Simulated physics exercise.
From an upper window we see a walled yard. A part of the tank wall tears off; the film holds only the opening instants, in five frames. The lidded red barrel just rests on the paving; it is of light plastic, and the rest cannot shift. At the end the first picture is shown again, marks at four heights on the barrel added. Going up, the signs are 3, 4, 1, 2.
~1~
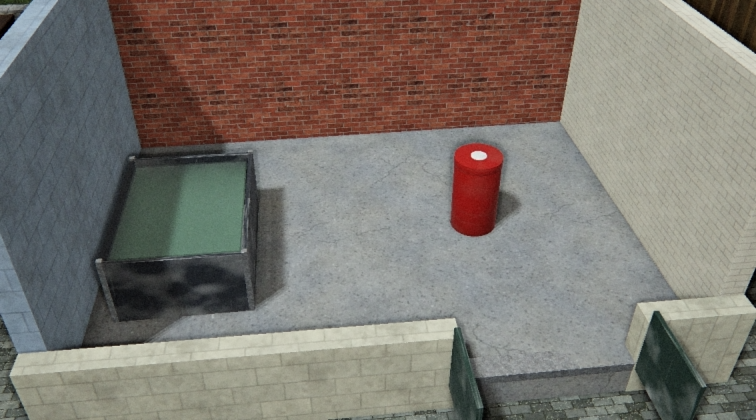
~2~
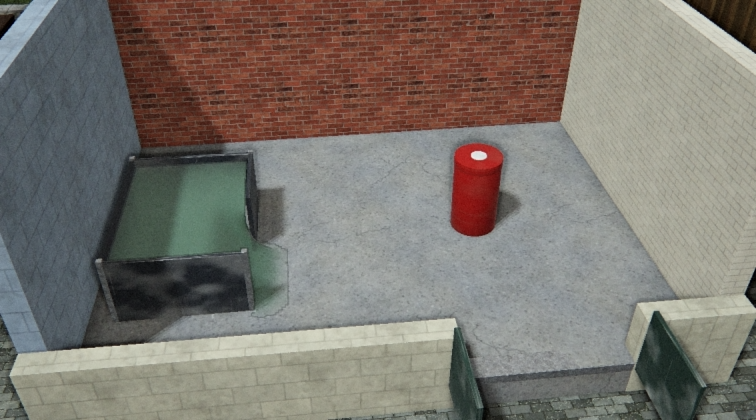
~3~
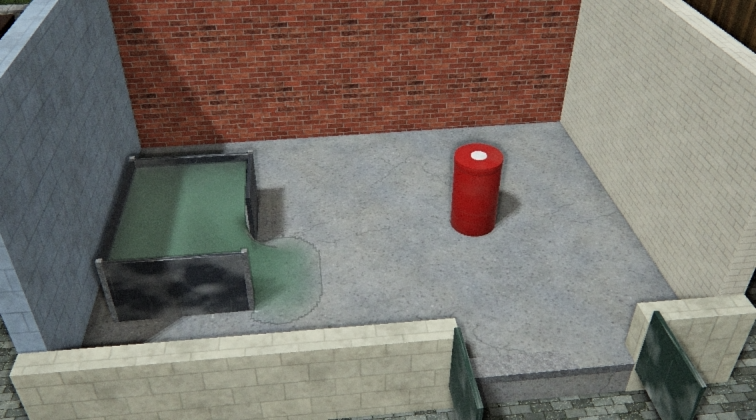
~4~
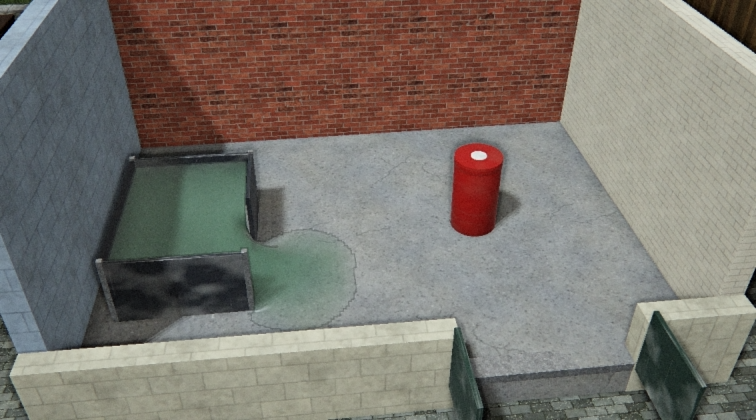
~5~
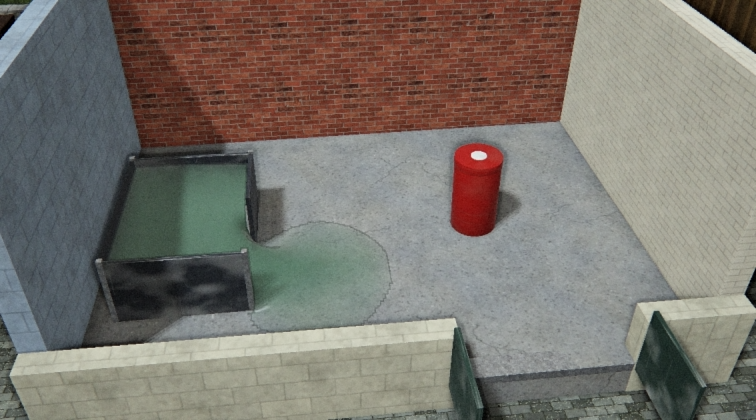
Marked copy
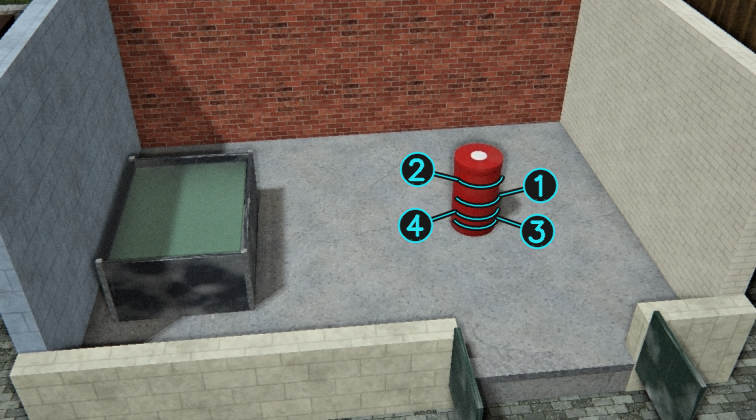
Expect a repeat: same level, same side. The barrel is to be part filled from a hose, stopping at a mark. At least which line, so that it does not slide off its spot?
The answer is line 4.
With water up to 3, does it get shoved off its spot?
Yes, that goes wrong.
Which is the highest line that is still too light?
That is line 3.
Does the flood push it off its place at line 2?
No, that is safe.
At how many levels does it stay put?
Three of the four.
On the marked copy, 1 at (481, 205); 2 at (483, 187); 3 at (479, 228); 4 at (480, 219); from the bottom up 3, 4, 1, 2.
If 1 is chosen, it does not move.
If 2 is chosen, it does not move.
If 3 is chosen, it is pushed about half its own width away.
If 4 is chosen, it does not move.
